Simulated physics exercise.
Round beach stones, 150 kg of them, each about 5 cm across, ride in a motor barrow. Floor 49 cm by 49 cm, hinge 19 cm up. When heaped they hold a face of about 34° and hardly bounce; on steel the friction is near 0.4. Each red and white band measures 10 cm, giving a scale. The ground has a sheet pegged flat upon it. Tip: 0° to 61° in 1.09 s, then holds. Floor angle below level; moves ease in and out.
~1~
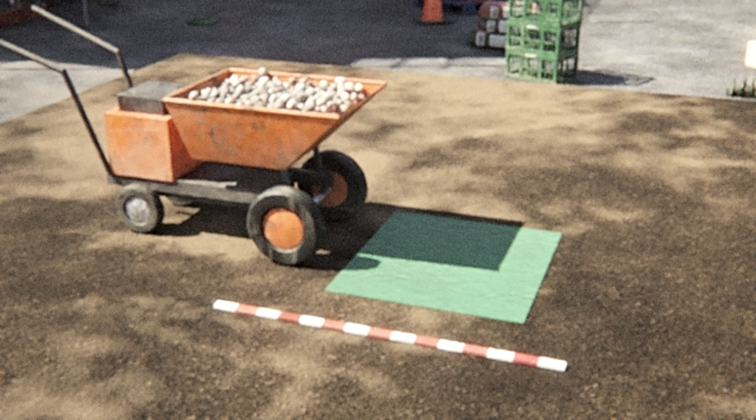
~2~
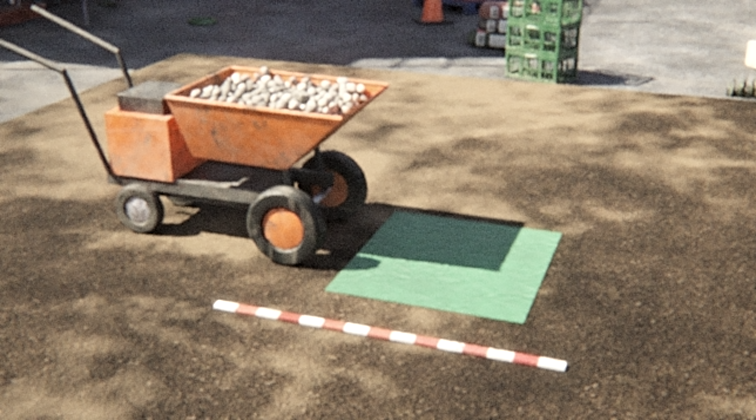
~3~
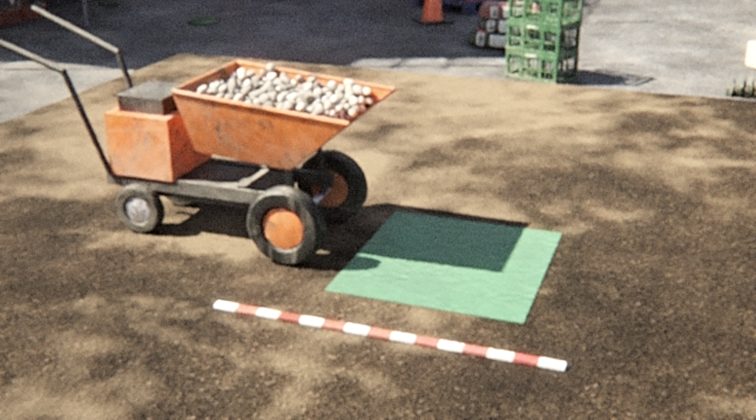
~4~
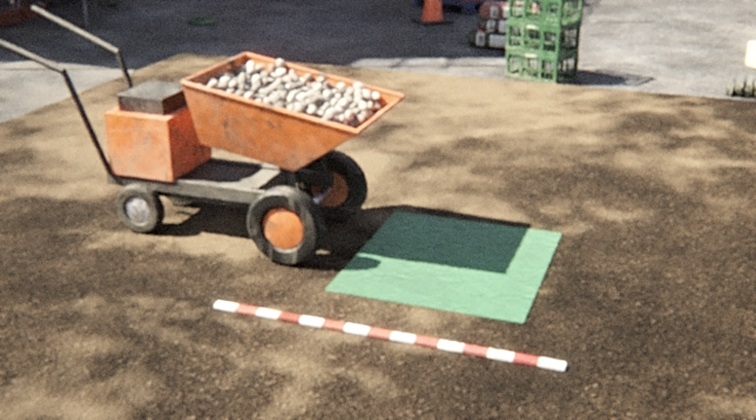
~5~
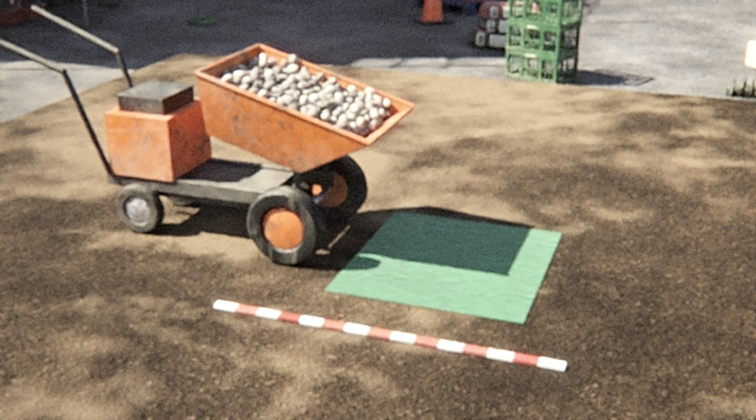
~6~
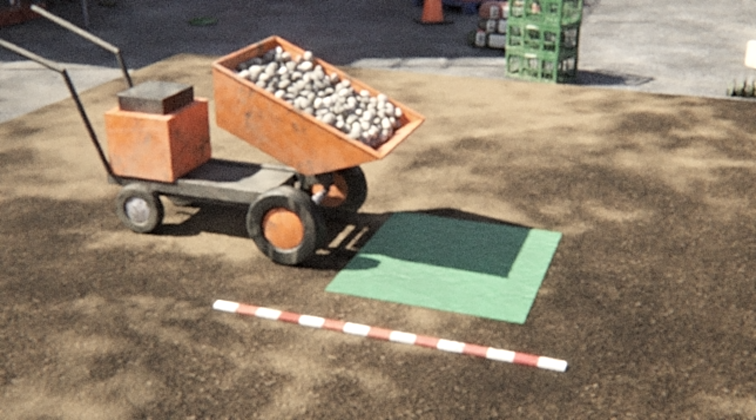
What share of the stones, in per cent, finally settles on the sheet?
70 %.
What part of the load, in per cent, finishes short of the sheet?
Something like 0 out of every hundred parts of the load ends up there.
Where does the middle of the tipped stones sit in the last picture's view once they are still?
Somewhere around (490, 259) in the last picture.
A little later the floor is at 52°; 100 % in the skip; the foremost stones are at (428, 195).
Then the floor is at 61°; 62 % in the skip, 37 % on the sheet; the foremost stones are at (522, 267).
Later still the floor is at 61°; 26 % in the skip, 56 % on the sheet, 19 % off the sheet elsewhere; the foremost stones are at (646, 291).
In the end the floor is at 61°; 0 % in the skip, 72 % on the sheet, 28 % off the sheet elsewhere; the foremost stones are past the picture's edge.
